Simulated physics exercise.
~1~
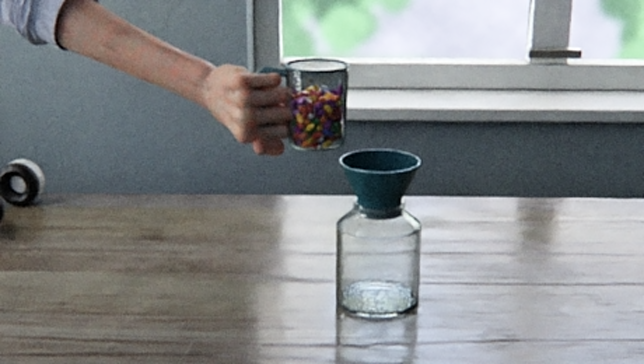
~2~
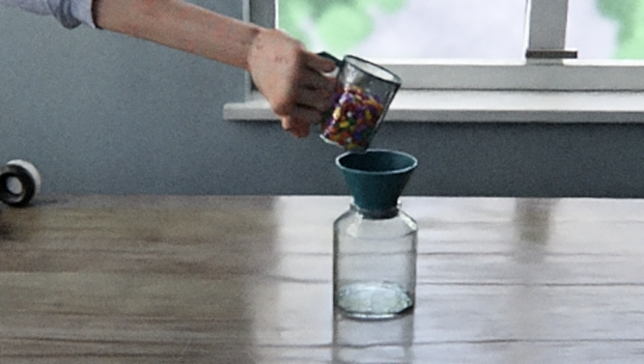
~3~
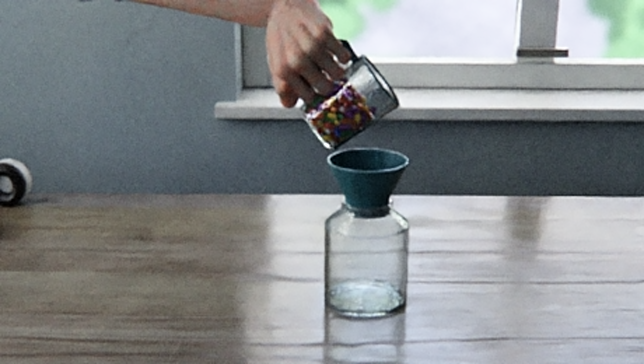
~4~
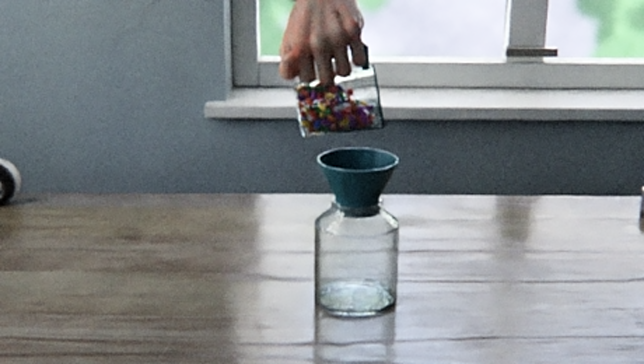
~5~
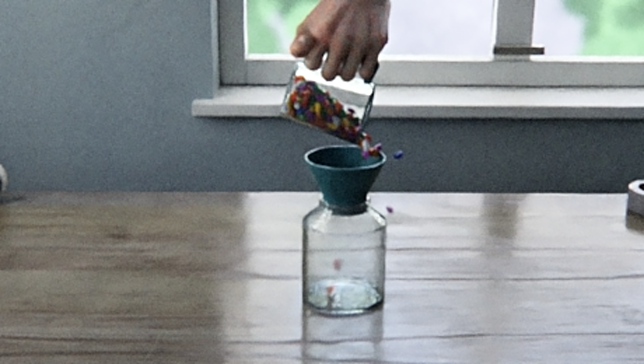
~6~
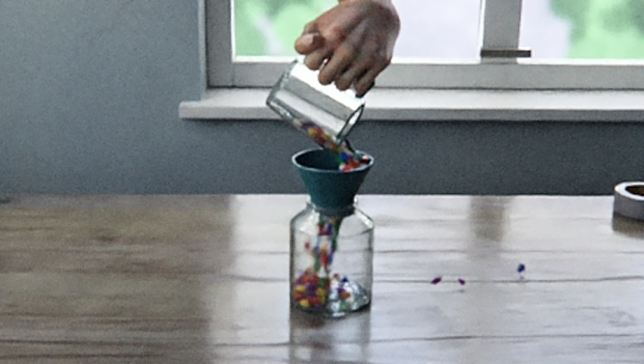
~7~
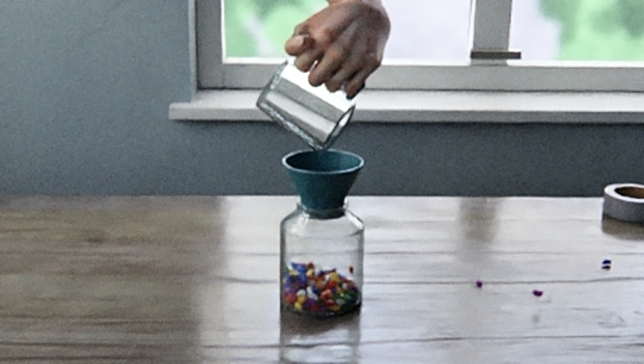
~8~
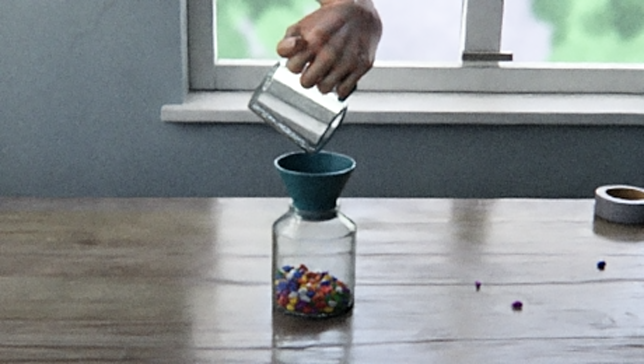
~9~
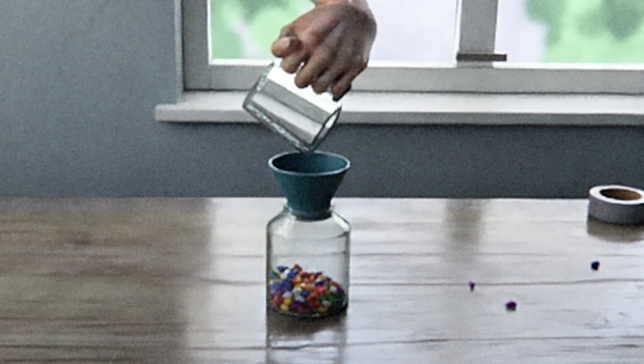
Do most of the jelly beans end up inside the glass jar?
Yes, the bulk of the jelly beans end up in the jar. Only a few stray ones lie on the table, and hardly any are left in the cup or funnel.
